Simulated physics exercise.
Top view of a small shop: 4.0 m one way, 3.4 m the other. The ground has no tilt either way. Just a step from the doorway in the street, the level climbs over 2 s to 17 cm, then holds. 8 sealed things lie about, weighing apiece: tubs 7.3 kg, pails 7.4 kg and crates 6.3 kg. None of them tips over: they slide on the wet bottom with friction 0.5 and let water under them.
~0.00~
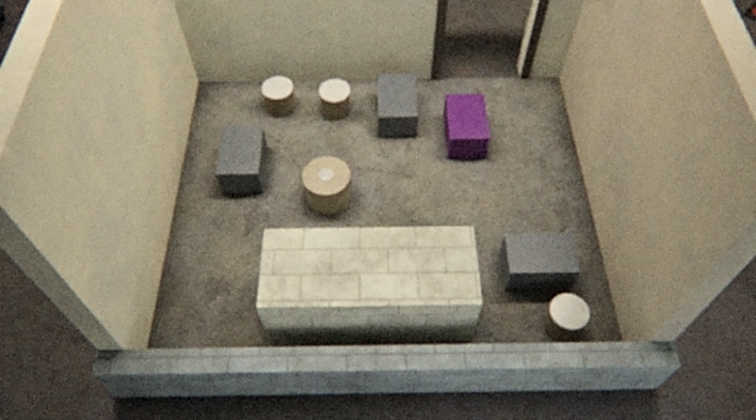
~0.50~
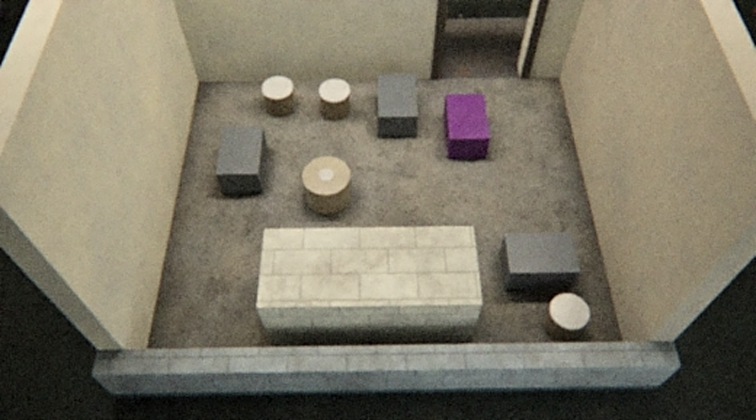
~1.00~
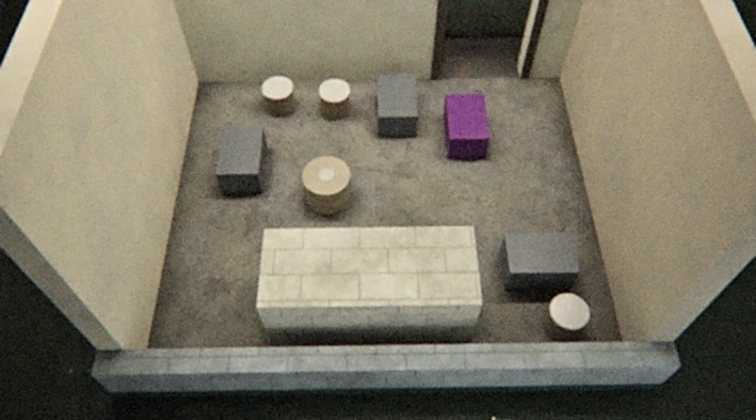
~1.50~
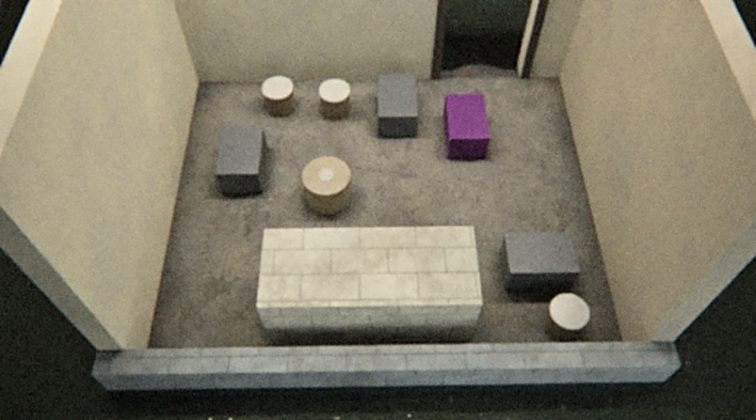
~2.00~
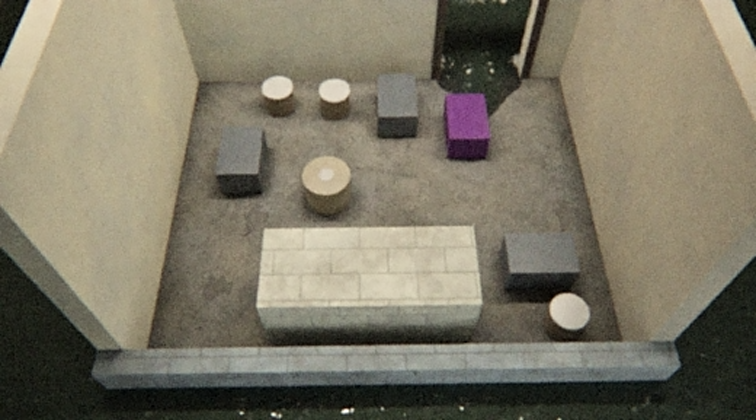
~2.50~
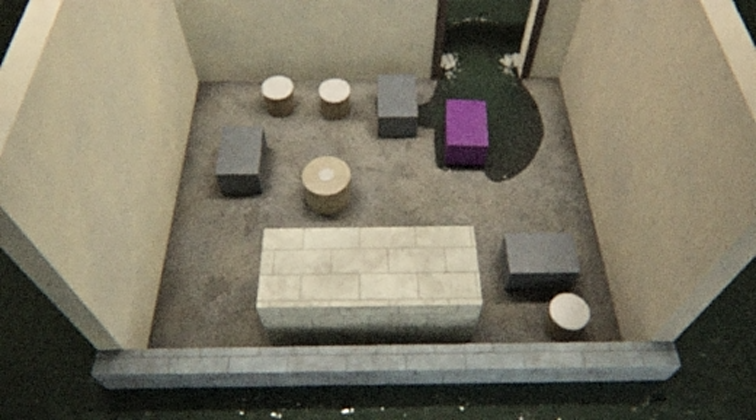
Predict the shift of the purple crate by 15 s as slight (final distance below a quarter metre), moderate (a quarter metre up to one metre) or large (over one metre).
The shift is large.
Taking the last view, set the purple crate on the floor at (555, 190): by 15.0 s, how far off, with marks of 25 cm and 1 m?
Outcome - it ends up well away.
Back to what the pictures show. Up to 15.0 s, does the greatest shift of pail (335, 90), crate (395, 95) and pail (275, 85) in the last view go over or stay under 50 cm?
The first is not bigger, the second bigger and the third bigger.
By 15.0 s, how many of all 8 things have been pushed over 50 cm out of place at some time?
I make that 7.
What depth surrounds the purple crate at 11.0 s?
5 cm, roughly.
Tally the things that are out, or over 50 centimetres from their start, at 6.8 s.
I count 1 of them.
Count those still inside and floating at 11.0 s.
The count is 5.
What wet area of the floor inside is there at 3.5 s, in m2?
Near 5.0 m2 in all.
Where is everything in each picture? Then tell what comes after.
The purple crate at (468, 116), on the bottom; water covers 0.0 m2; 0 of 8 have shifted, in the first frame.
The purple crate at (468, 116), on the bottom; 0.0 m2 under water; 0 of 8 have shifted, in the second frame.
The purple crate at (468, 116), on the bottom; 0.0 m2 under water; 0 of 8 have shifted, in the third frame.
The purple crate at (468, 116) rests on the ground; 0.0 m2 under water; 0 of 8 have shifted, in the fourth frame.
The purple crate at (468, 116) rests on the ground; 0.3 m2 under water; 0 of 8 have shifted, in the fifth frame.
The purple crate at (467, 122) rests on the ground, 9 cm from its start; 1.2 m2 under water; 1 of 8 have shifted, in the sixth frame.
After 3.5 s the purple crate is near (456, 180), 0.8 m from its start, aground; 0 afloat.
After 6.8 s the purple crate is near (371, 220), 1.6 m from its start, afloat; 3 afloat.
After 11.0 s the purple crate is near (211, 134), 2.6 m from its start, afloat; 5 afloat.
After 15.0 s the purple crate is near (251, 97), 2.2 m from its start, afloat; 6 afloat.
